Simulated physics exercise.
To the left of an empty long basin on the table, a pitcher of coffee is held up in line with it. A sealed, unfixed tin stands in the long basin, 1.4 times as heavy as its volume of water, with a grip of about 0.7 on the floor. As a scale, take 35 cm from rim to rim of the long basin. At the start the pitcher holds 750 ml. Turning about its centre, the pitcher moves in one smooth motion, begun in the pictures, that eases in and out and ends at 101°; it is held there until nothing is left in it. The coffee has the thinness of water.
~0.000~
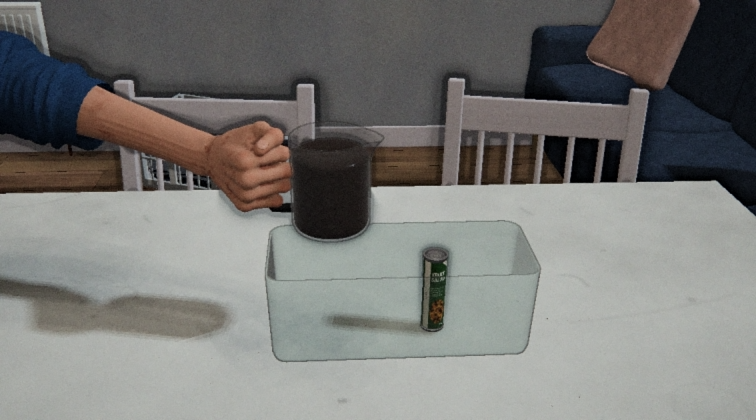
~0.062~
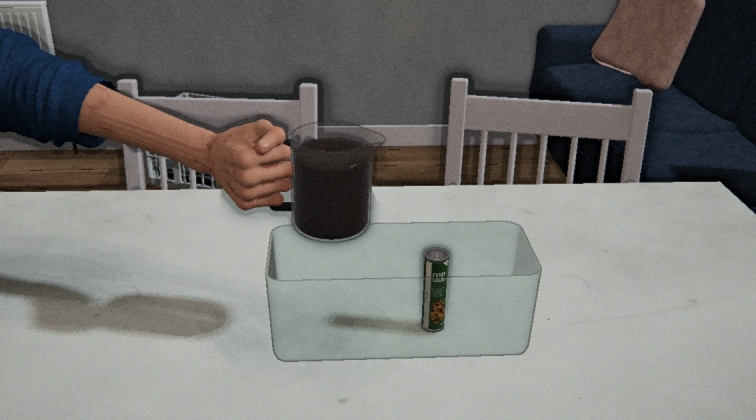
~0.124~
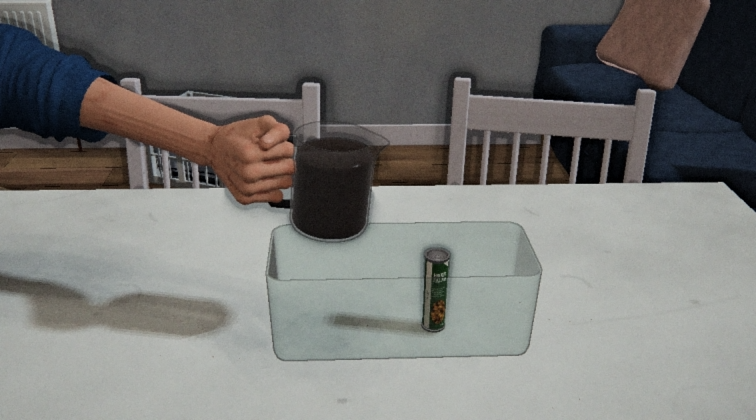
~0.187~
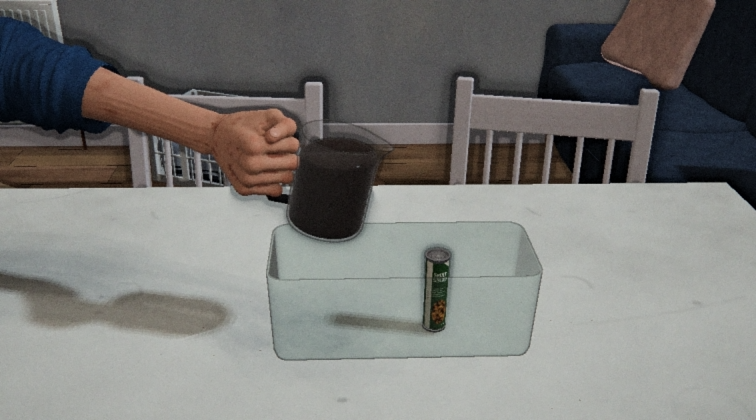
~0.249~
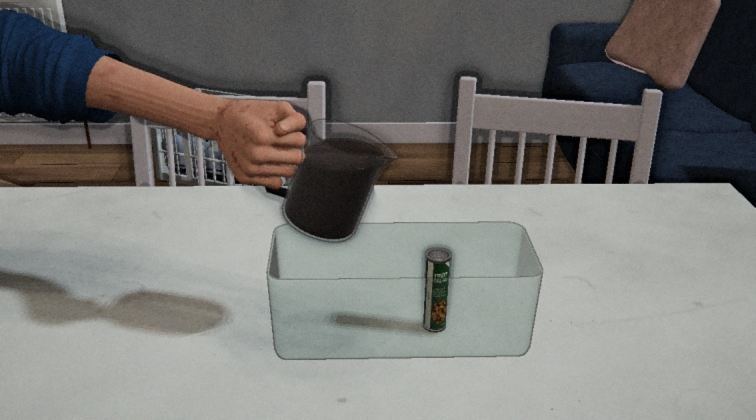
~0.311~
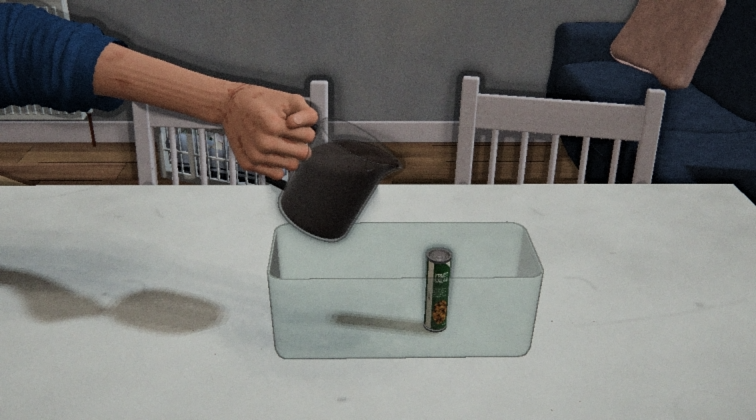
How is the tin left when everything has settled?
It fails to stay erect.
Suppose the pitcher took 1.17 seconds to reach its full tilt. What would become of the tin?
In that case the tin overturns.
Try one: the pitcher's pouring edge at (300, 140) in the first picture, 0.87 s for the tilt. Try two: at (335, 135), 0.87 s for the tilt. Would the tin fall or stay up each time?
Try 1: Still standing; try 2: Still standing.
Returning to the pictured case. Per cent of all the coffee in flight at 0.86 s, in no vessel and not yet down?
12 per cent, roughly.
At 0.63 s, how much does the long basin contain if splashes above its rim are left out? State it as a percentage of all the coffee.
At that time the basin holds about 14 per cent of the liquid.
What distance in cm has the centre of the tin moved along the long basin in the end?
Looks like roughly 6.5 cm in total.
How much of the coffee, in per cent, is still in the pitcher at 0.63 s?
Roughly 70 percent.
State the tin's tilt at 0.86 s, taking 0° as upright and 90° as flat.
Some 5°.
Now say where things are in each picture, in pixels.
The first picture shows tilt 0°; pouring edge (384, 137); surface from (291, 152) to (370, 151); the long basin's rim runs from (268, 253) to (529, 247); the tin's top is at (436, 258).
The second picture shows tilt 1°; pouring edge (386, 138); surface from (293, 151) to (370, 152).
The third picture shows tilt 5°; pouring edge (390, 141); surface from (295, 151) to (374, 152).
The fourth picture shows tilt 11°; pouring edge (394, 147); surface from (299, 152) to (378, 153).
The fifth picture shows tilt 19°; pouring edge (399, 156); surface from (298, 162) to (385, 154).
The sixth picture shows tilt 29°; pouring edge (403, 166); surface from (293, 170) to (398, 159).
By 0.63 s the tilt is 83° and 71 per cent is still to pour; the tin stands where it began.
By 0.86 s the tilt is 101° and 25 per cent is still to pour; the tin leans 6°.
By 1.11 s the tilt is 101° and 6 per cent is still to pour; the tin lies on its side.
By 1.37 s the tilt is 101° and 1 per cent is still to pour; the tin lies on its side.
At rest the tin lies on its side.
